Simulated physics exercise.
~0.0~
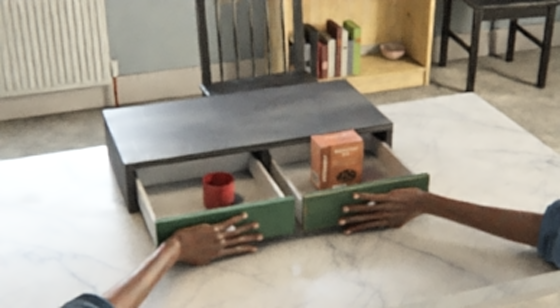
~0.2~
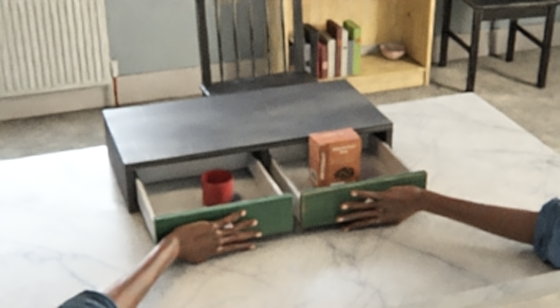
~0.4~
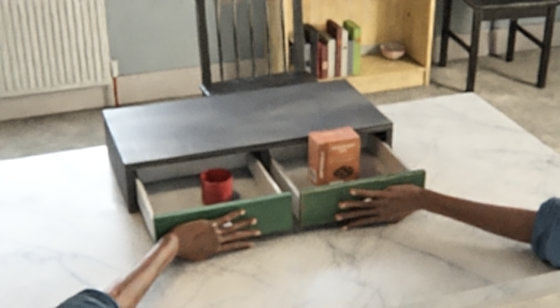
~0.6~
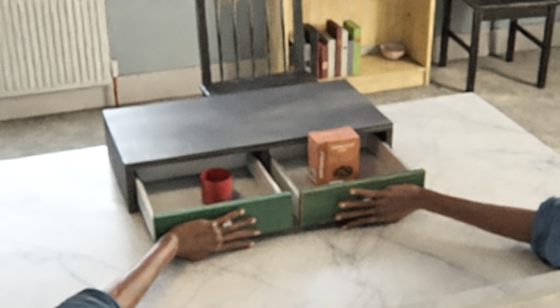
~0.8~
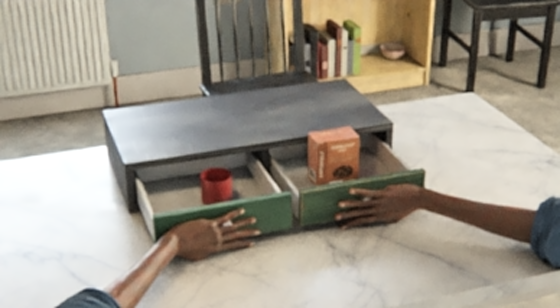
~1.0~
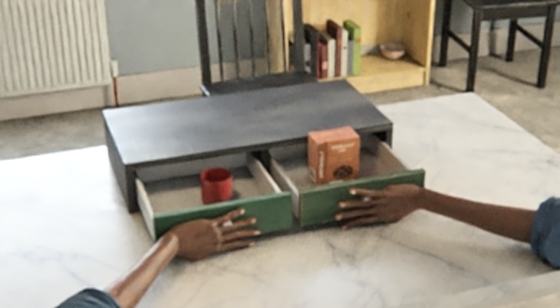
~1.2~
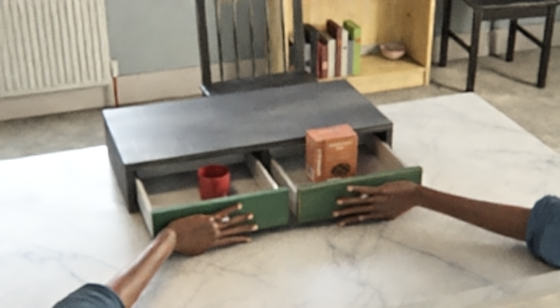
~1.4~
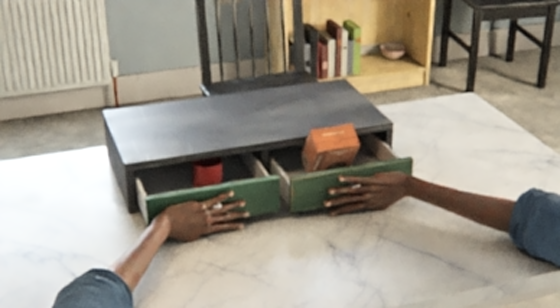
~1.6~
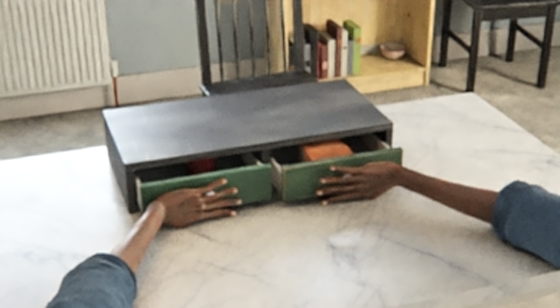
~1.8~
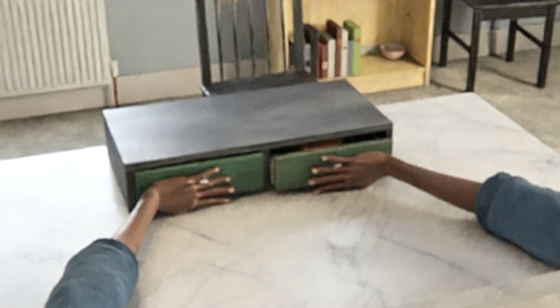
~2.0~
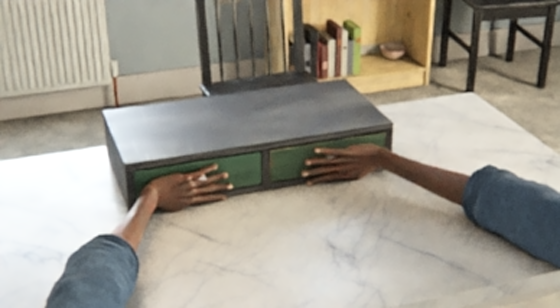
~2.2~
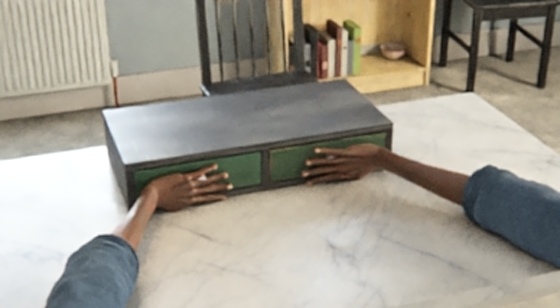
Two hands push both green drawers fully shut as the orange packet inside tips over.
